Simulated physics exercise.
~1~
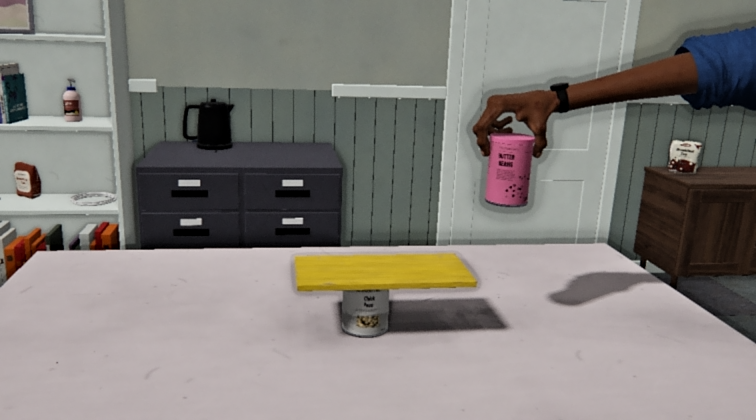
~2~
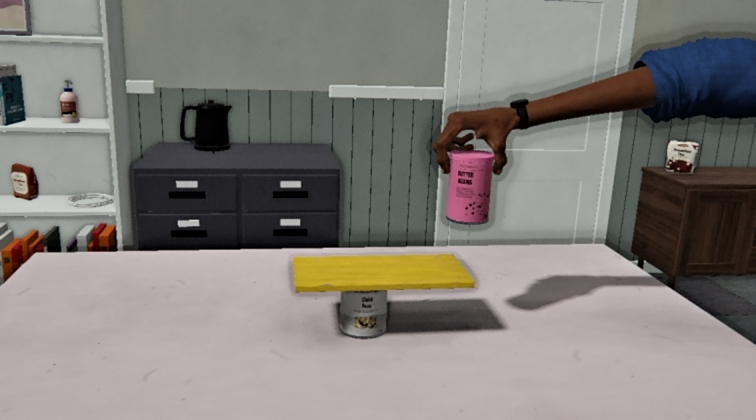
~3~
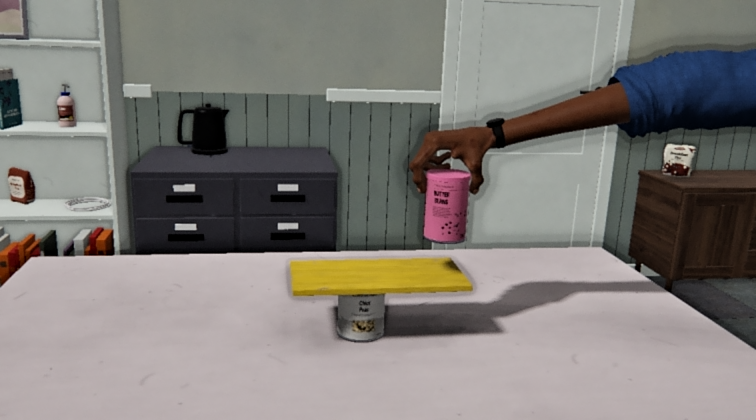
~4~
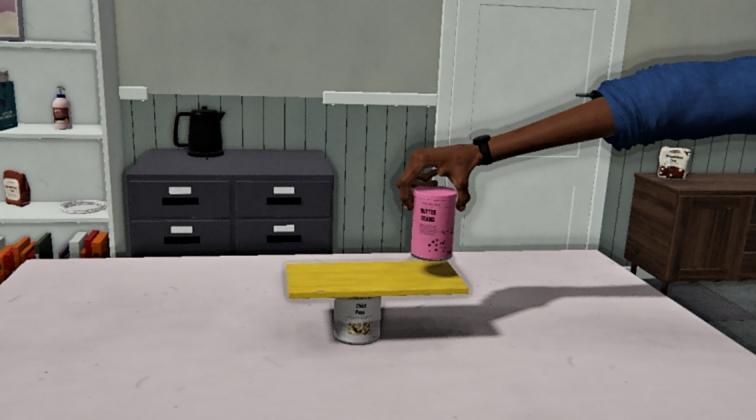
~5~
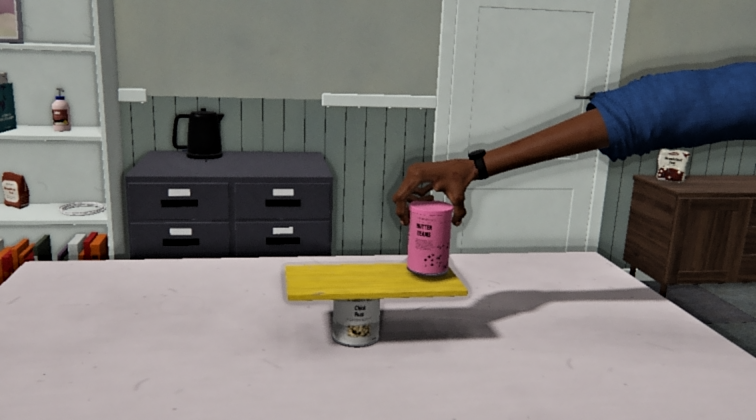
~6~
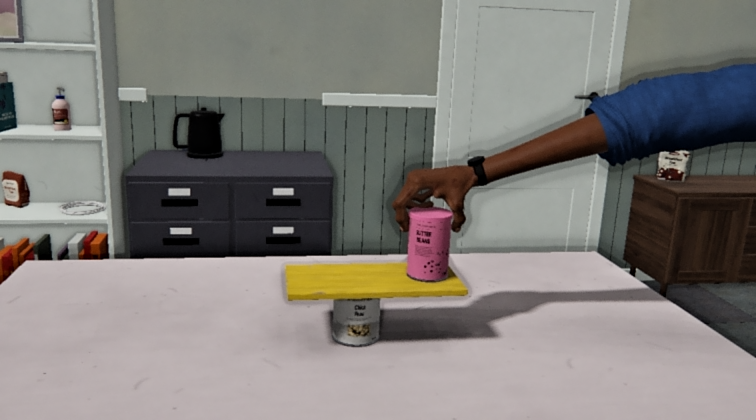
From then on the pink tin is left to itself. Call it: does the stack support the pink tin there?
No, it does not.
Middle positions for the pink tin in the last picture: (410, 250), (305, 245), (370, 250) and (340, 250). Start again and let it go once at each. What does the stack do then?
Try 1: Collapse; try 2: Collapse; try 3: Stable; try 4: Stable.
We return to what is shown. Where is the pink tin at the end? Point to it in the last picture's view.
Roughly pixel (479, 320) in the last picture.
Then, 0.30 s later than the last frame, pink tin now fallen; yellow board tilted by 46°.
Then, 0.40 s later than the last frame, yellow board tilted by 55°.
Then, 0.60 s later than the last frame, yellow board tilted by 36°.
When it is over, fallen, pink tin; lying over in the stack, yellow board; white tin as before. End places, in pixels of the last picture, pink tin near (479, 319). The stack loses its balance.
